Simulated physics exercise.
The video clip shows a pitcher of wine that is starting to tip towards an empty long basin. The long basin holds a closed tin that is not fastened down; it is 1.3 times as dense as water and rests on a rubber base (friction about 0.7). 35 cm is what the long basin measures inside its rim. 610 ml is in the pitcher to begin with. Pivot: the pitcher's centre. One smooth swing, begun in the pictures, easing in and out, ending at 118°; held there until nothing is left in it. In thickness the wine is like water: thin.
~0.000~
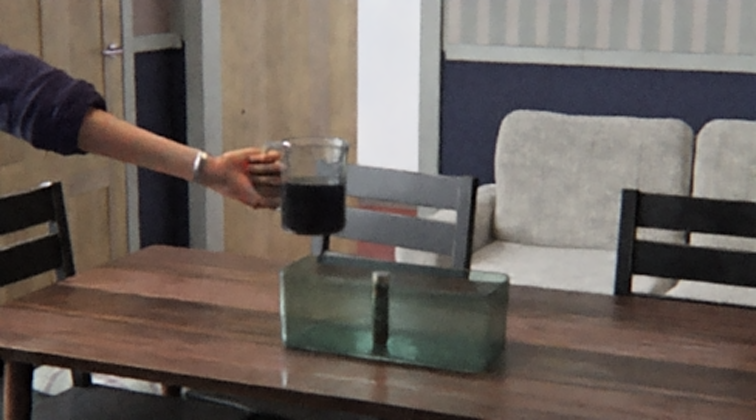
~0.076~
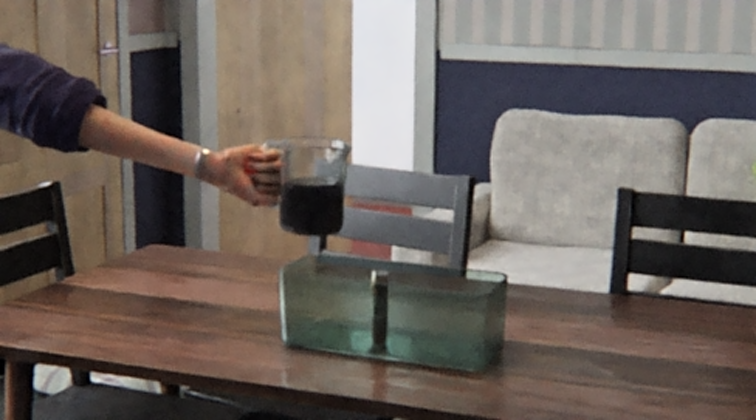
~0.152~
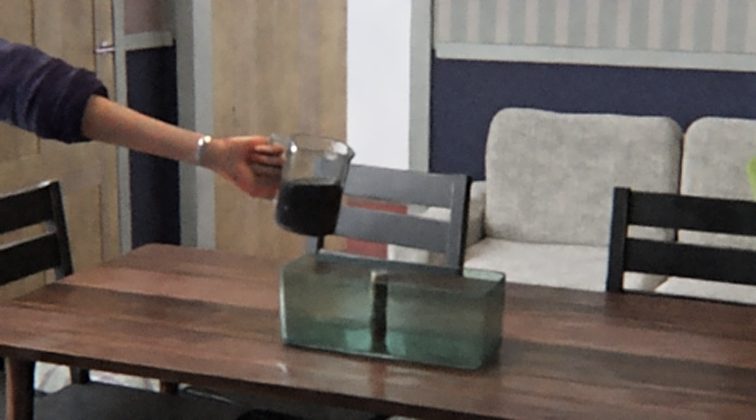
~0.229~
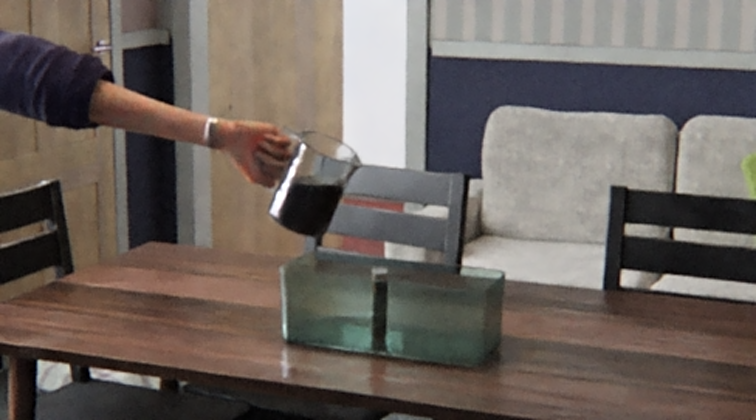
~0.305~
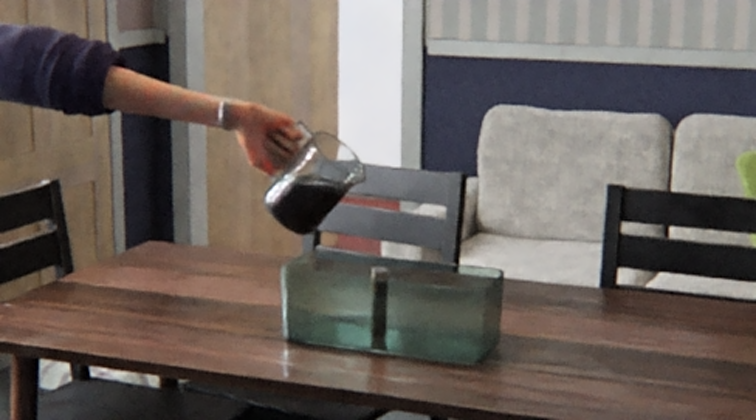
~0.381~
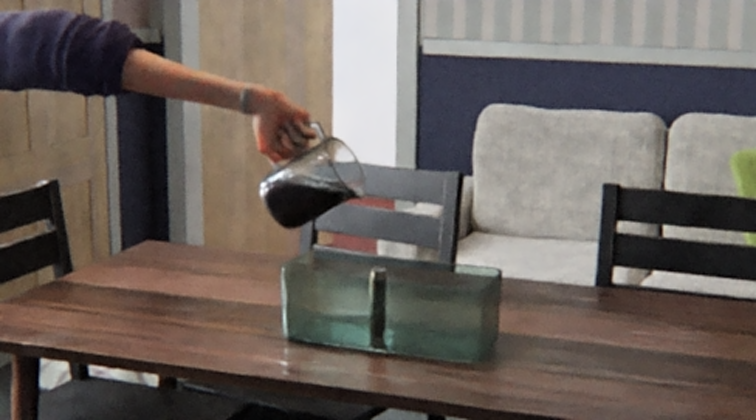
A hand tilts a glass pitcher of dark liquid rightward above a long greenish basin.
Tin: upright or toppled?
Toppled.
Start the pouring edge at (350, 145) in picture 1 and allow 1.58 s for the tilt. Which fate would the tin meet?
After that, the tin overturns.
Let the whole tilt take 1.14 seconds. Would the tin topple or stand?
Then the tin tumbles.
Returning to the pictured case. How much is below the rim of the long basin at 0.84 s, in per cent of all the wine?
Looks like about 82 % of the whole amount.
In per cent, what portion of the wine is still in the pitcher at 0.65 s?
At that time about 56 in a hundred parts are still held.
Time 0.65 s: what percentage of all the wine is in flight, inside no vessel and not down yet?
Around 28 in a hundred.
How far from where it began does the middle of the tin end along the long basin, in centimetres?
All told, the tin's centre has moved close to 8.0 cm.
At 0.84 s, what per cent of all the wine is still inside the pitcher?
Near 10 in a hundred.
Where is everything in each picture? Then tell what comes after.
In the first picture, it leans 0°; its right rim is at (349, 145); the wine meets the walls at (287, 179) and (343, 184); the long basin's rim runs from (294, 264) to (499, 286); the tin's top is at (381, 277).
In the second picture, it leans 3°; its right rim is at (351, 148); the wine meets the walls at (287, 180) and (342, 184).
In the third picture, it leans 11°; its right rim is at (355, 155); the wine meets the walls at (286, 182) and (342, 183).
In the fourth picture, it leans 24°; its right rim is at (361, 166); the wine meets the walls at (283, 185) and (345, 185).
In the fifth picture, it leans 40°; its right rim is at (365, 181); the wine meets the walls at (272, 186) and (347, 187).
In the sixth picture, it leans 58°; its right rim is at (363, 198); the wine meets the walls at (270, 175) and (355, 193).
By 0.65 s the tilt is 111° and 55 per cent is still to pour; the tin stands where it began.
By 0.84 s the tilt is 118° and 10 per cent is still to pour; the tin leans 13°.
By 1.05 s the tilt is 118° and 0 per cent is still to pour; the tin lies on its side.
By 1.27 s the tilt is 118° and 0 per cent is still to pour; the tin lies on its side.
At rest the tin lies on its side.
